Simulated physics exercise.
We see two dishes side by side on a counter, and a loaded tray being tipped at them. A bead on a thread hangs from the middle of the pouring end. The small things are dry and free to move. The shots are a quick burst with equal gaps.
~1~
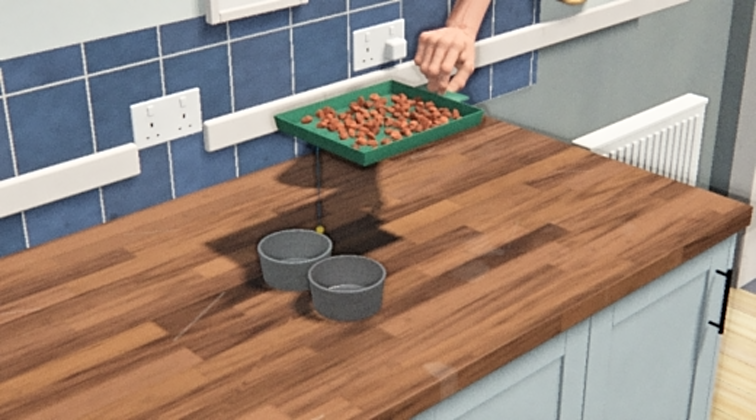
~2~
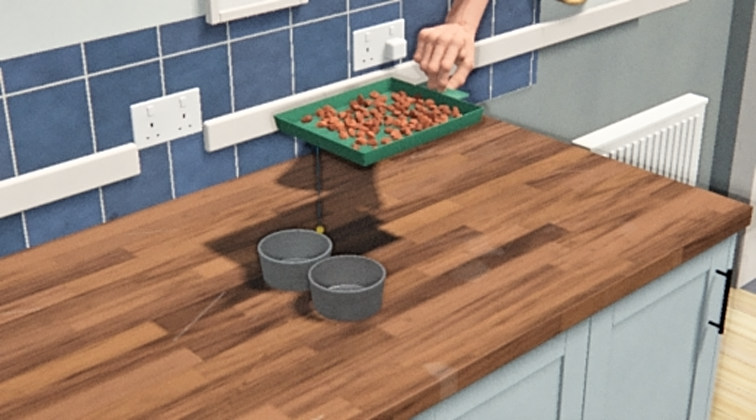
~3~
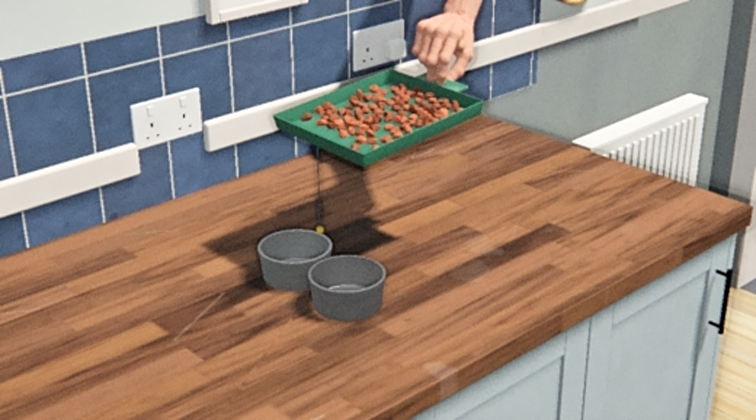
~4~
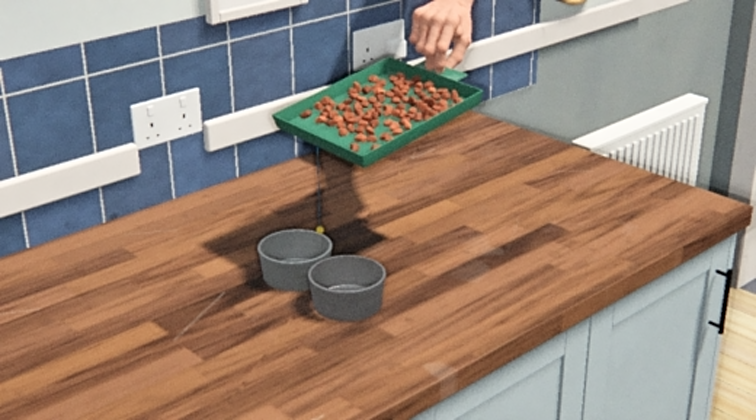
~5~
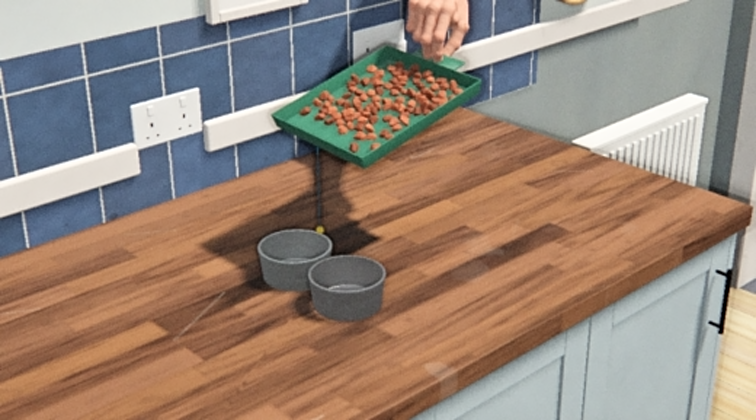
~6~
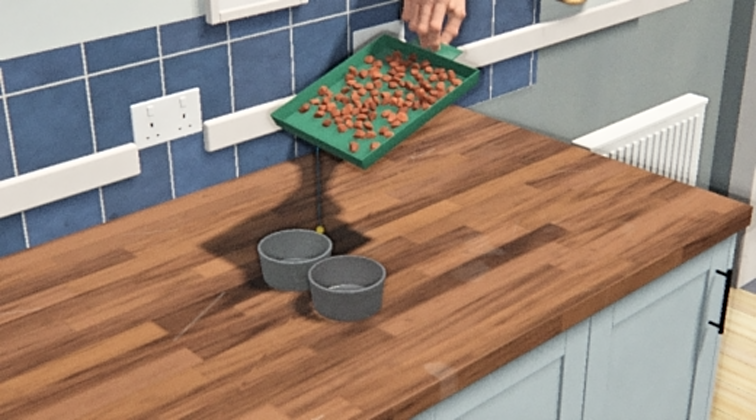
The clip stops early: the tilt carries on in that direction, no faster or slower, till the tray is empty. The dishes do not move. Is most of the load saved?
They take the larger part between them.
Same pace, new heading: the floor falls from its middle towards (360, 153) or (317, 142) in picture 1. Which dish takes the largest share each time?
First right, then the left dish.
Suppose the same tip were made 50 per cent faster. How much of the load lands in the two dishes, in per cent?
Some 60 per cent.
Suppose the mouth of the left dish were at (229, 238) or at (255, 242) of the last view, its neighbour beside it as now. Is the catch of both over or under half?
In turn: Less than half; the larger part.
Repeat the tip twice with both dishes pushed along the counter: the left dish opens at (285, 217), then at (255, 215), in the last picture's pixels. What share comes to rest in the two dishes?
Roughly 0 per cent, and 20 per cent.
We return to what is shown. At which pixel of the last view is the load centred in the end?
Near (326, 293).
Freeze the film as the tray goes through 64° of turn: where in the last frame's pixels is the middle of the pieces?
Near (332, 133).
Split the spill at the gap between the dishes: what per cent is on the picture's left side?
Roughly 90 in a hundred.
Just after the last frame, tray tipped steeply; almost all on the tray; just a few in the air.
A moment on, tray tipped past a quarter turn; roughly a third on the tray; roughly a quarter in the right dish; about a tenth in the left dish; roughly a quarter outside both; about a tenth in the air.
Further on, tray tipped past a quarter turn; roughly half in the right dish; roughly a third in the left dish; roughly a quarter outside both.
When it is over, tray tipped past a quarter turn; roughly half in the right dish; roughly a third in the left dish; roughly a quarter outside both.
